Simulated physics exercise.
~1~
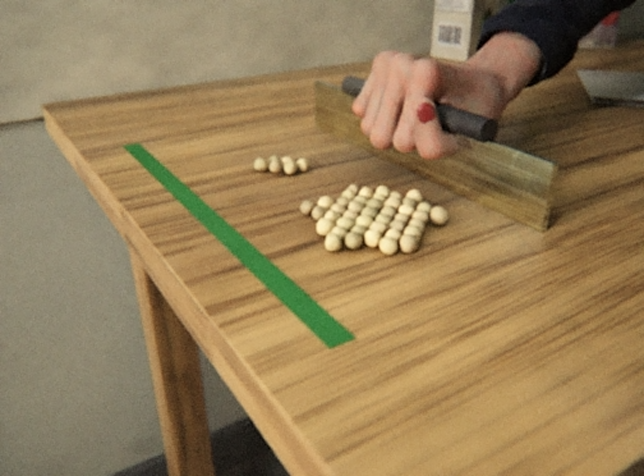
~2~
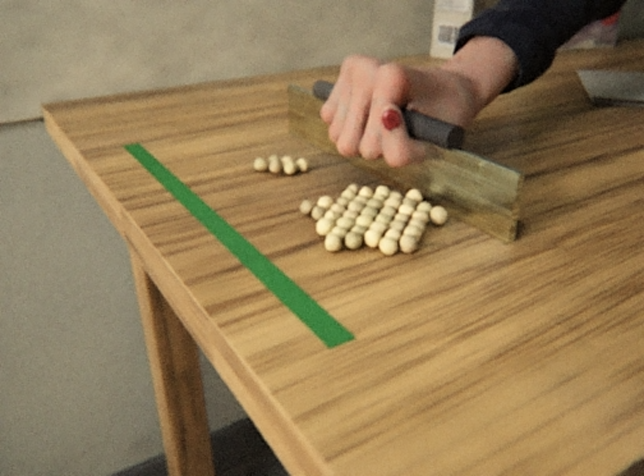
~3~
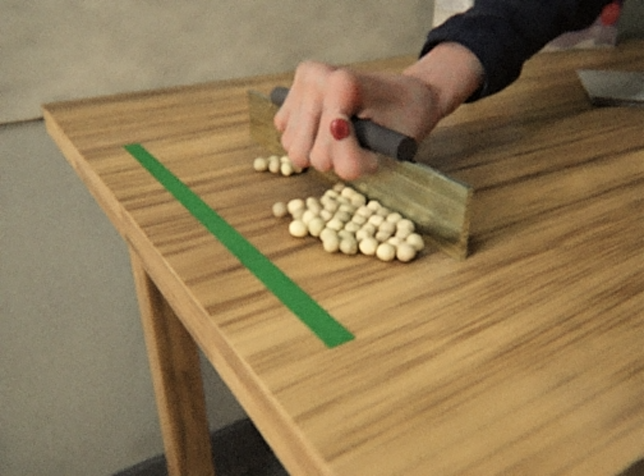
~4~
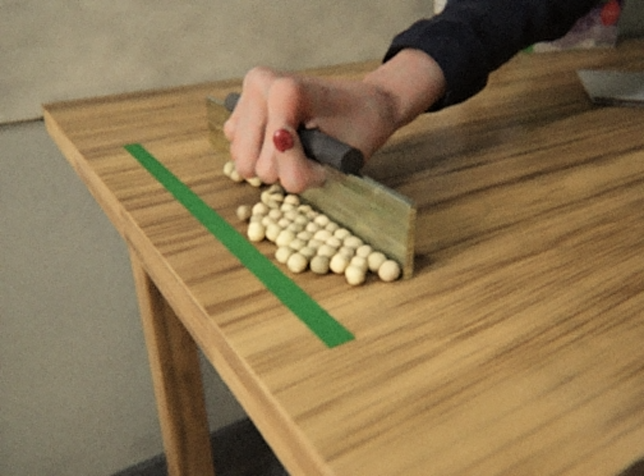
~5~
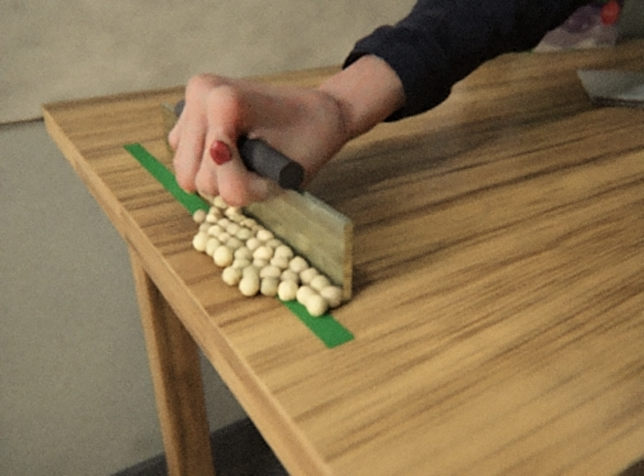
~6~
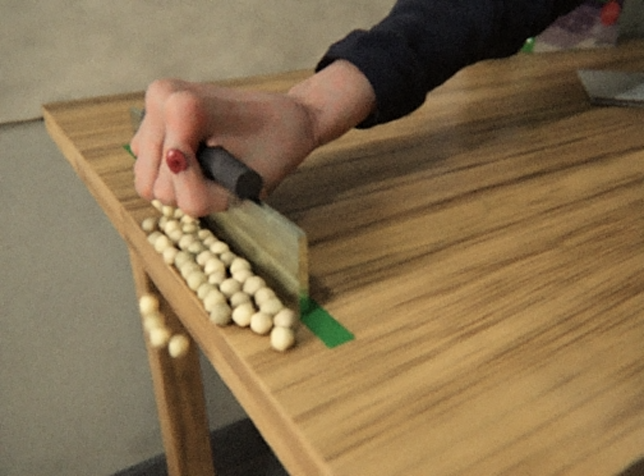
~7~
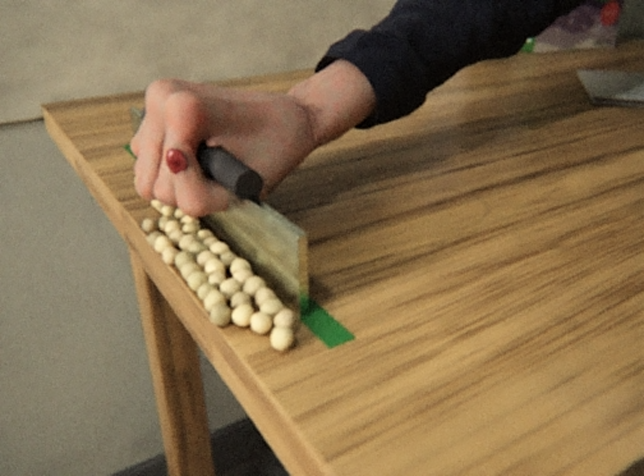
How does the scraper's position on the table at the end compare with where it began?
It begins well to the right of the green tape, behind the pale balls. By the end it is further left and stands still at the tape, near the table's edge.
